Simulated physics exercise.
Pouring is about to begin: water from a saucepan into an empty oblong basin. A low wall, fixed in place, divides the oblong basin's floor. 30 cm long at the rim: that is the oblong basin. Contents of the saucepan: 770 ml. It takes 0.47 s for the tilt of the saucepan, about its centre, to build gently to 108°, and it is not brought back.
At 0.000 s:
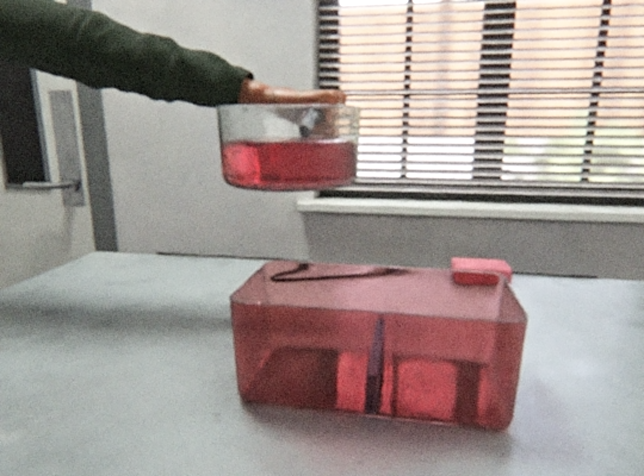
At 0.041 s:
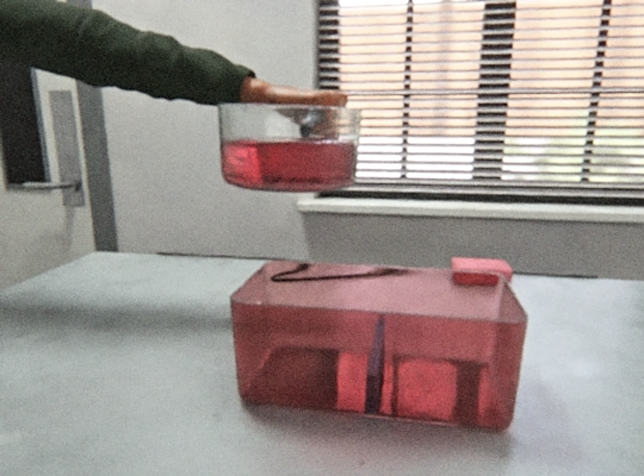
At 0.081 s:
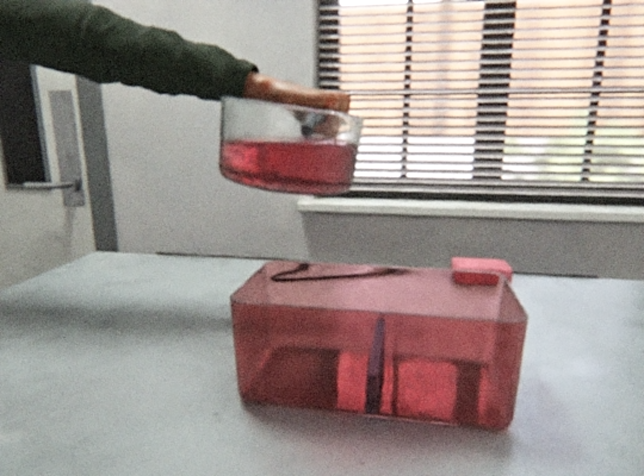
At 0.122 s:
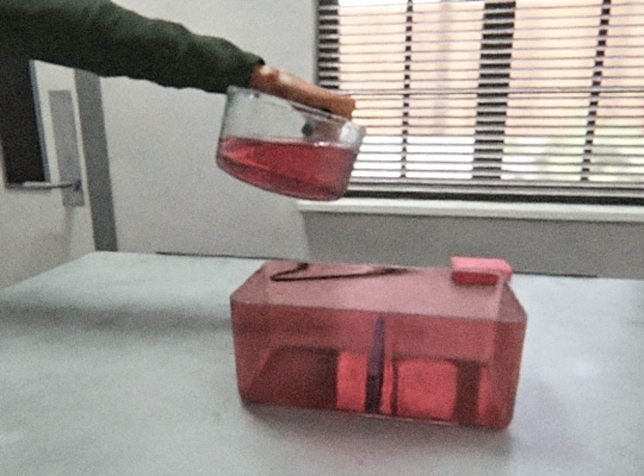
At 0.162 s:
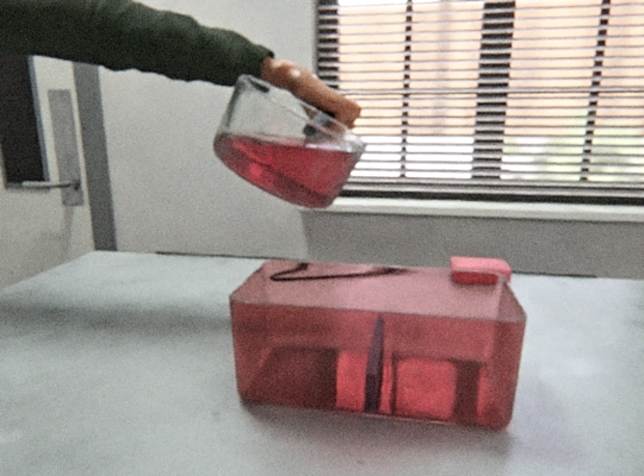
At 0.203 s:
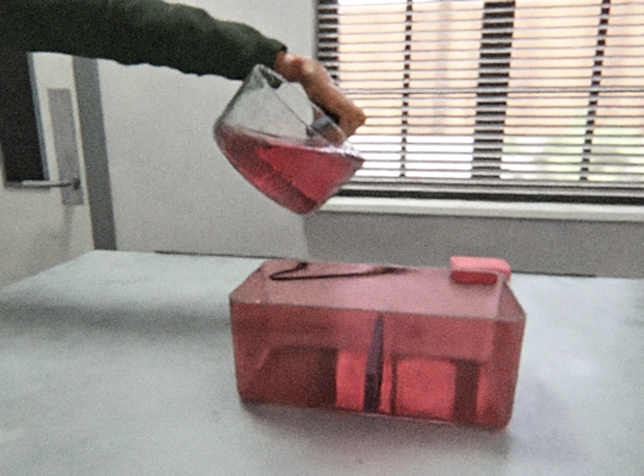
A clear round container of red liquid, held by a hand above a reddish oblong basin with a low dividing wall, starts nearly level, then tilts steadily down to the right until the liquid reaches its lower rim.
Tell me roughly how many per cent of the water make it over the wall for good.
Roughly 53 per cent make it over.
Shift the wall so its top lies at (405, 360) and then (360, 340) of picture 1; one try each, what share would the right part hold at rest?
25 in a hundred, followed by 80 in a hundred.
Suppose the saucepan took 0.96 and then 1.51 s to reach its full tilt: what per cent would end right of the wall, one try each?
70 and 80 %.
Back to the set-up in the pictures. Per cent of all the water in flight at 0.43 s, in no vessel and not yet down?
My guess is roughly 52 %.
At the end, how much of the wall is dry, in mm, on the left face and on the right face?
Left 32 mm, right 26 mm.
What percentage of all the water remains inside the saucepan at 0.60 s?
I reckon near 5 per cent still sits there.
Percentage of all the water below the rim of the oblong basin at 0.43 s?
Around 24 percent.
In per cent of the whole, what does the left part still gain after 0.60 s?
It comes to near 18 per cent.
By 0.43 s the tilt is 106° and 23 per cent is still to pour, 1 is left of the wall and 24 right of it.
By 0.60 s the tilt is 108° and 5 per cent is still to pour, 26 is left of the wall and 60 right of it.
By 0.78 s the tilt is 108° and 0 per cent is still to pour, 38 is left of the wall and 53 right of it.
By 0.97 s the tilt is 108° and 0 per cent is still to pour, 43 is left of the wall and 54 right of it.
At rest 44 per cent lies left of the wall, 53 right of it and 3 outside.
